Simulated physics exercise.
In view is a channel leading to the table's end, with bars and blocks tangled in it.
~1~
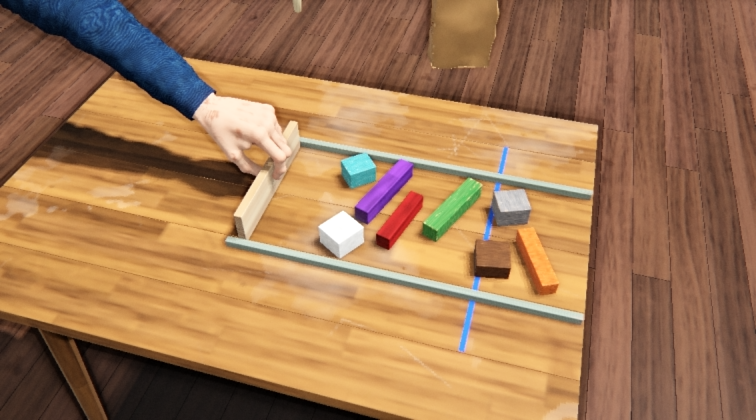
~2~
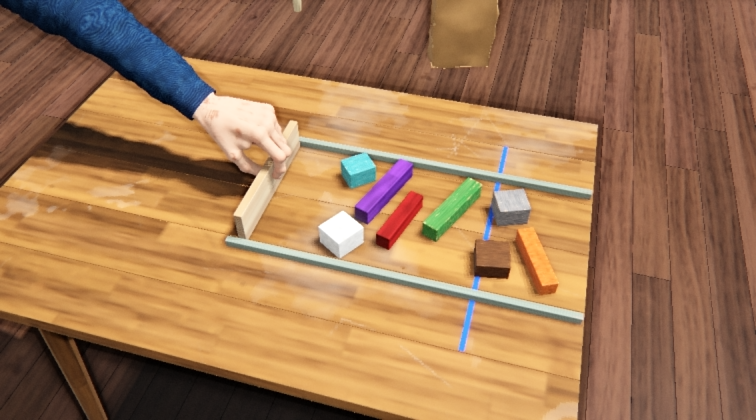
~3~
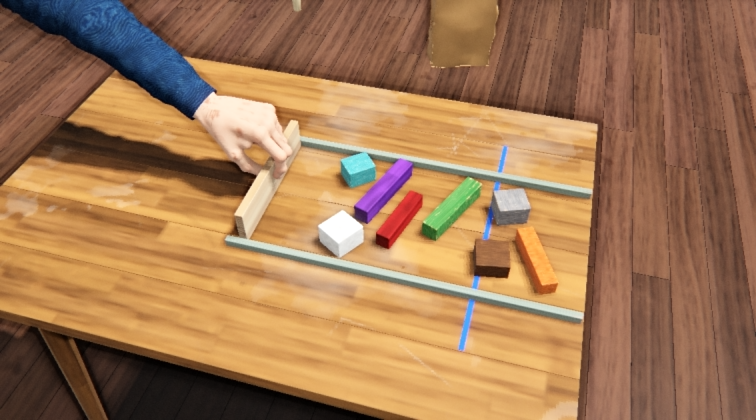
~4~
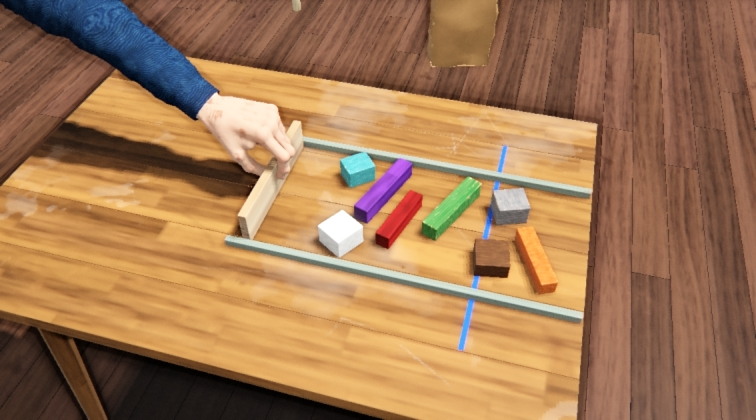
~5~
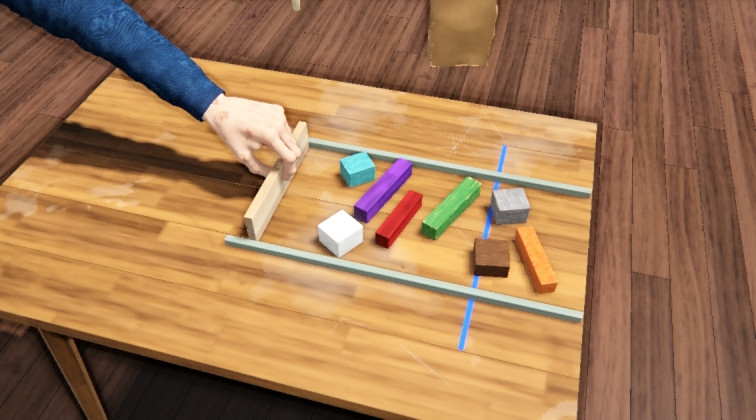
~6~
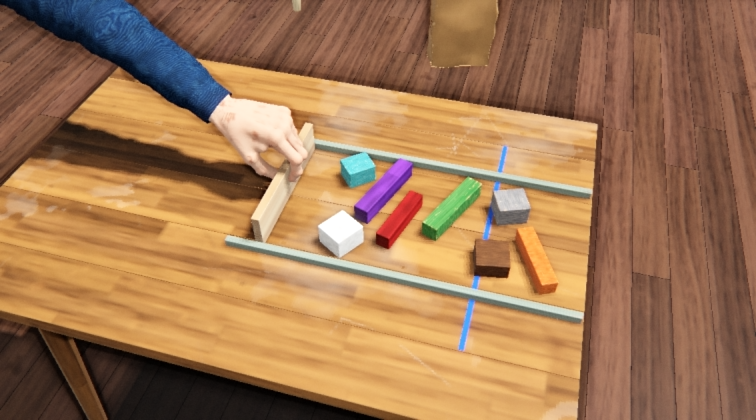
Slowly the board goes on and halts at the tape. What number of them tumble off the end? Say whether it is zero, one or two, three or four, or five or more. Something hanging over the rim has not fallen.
The count of pieces that drop is nil, then.
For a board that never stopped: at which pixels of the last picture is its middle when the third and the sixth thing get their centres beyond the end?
At (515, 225) for the third, at (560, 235) for the sixth.
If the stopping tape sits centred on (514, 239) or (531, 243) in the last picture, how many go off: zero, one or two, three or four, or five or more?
Just one or two; either three or four.
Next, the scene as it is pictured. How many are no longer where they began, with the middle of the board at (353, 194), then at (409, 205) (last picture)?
At the first spot the count is 3, and at the second it is 5.
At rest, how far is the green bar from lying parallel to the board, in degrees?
Somewhere near 5 degrees, I'd say.
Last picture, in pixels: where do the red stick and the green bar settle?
Red stick: (525, 249); green bar: (548, 230).
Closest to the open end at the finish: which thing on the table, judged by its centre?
It's the orange bar that ends up nearest.
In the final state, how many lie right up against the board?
The number is 3.
Early on, none off yet; orange bar at rest near (536, 259); grey block at rest near (510, 207); brown block at rest near (492, 258).
A while later, none off yet; orange bar travelled a little near (547, 261); grey block travelled about its own width near (547, 218); brown block travelled about its own width near (522, 274).
Finally, the number that fall off is zero.
